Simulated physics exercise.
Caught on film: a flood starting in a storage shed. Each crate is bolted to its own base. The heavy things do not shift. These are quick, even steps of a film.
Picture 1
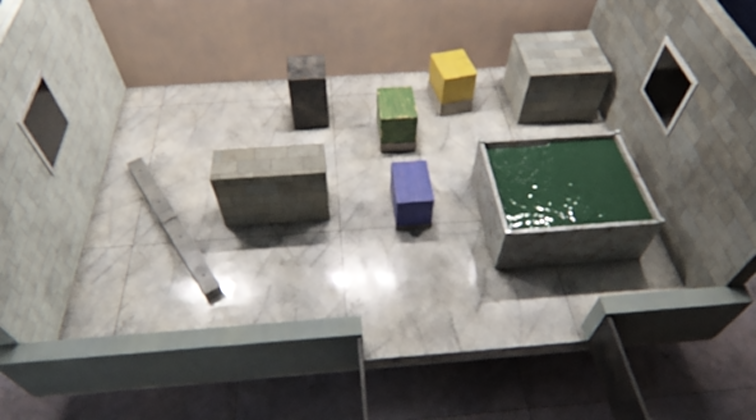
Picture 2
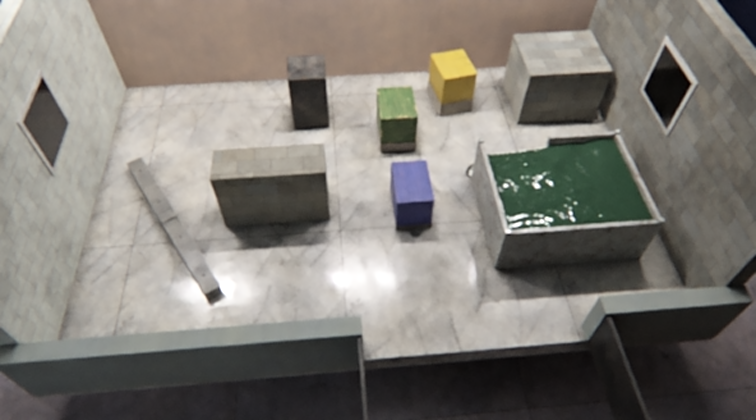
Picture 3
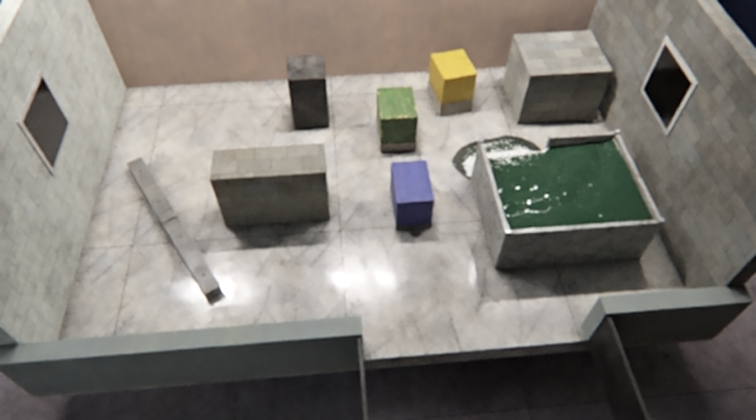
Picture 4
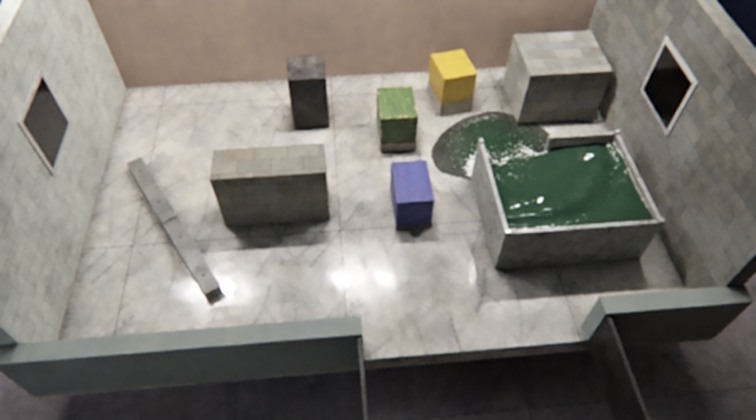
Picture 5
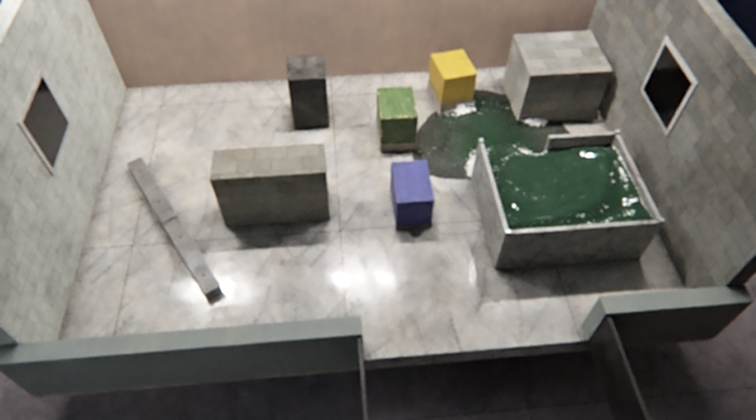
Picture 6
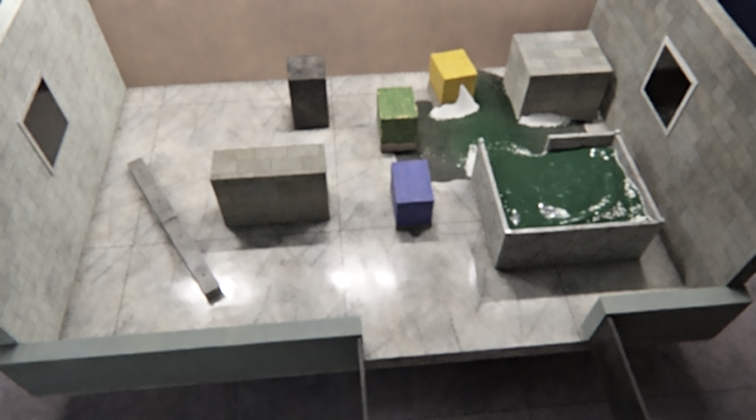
Green water pouring from a gap in the tank's far side, spreading across the marble floor and reaching the yellow block.
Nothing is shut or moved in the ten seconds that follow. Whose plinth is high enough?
One by one: The green crate gets wet; the yellow crate gets wet; the blue crate gets wet.
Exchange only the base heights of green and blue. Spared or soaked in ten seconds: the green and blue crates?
Then: Green crate is soaked, blue crate remains dry.
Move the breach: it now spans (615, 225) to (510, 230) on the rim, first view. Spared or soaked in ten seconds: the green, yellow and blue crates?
In short: The green crate stays dry; the yellow crate is safe; the blue crate escapes it.
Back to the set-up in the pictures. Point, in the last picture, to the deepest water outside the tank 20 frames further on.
Near (526, 70).
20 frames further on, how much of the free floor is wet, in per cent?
About 50 per cent.
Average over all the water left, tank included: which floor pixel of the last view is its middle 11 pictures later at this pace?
Around (502, 158).
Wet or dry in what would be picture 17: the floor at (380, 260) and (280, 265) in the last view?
As listed: Dry, clear.
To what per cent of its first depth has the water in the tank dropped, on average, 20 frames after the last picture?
Close to 34 %.
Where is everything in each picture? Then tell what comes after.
In the first picture, still water in the tank at (564, 183).
In the second picture, water pours out on the tank's far side and has run to (470, 175).
In the third picture, the front is at a hidden place, out from the gap on the tank's far side.
In the fourth picture, the front is at (503, 116), out from the gap on the tank's far side.
In the fifth picture, the front is at a hidden place, out from the gap on the tank's far side.
In the sixth picture, the front is at a hidden place, out from the gap on the tank's far side.
A moment on, water covers 20 % of the floor; the green crate water round its plinth, the yellow crate water round its plinth, the blue crate water round its plinth.
Next, water covers 25 % of the floor; the green crate water round its plinth, the yellow crate water round its plinth, the blue crate water round its plinth.
Then, water covers 50 % of the floor; the green crate water round its plinth, the yellow crate water round its plinth, the blue crate water round its plinth.
Later, water covers 80 % of the floor; the green crate water round its plinth, the yellow crate water round its plinth, the blue crate water round its plinth.
In the end, water covers 95 % of the floor; the green crate was topped, the yellow crate was topped, the blue crate was topped.
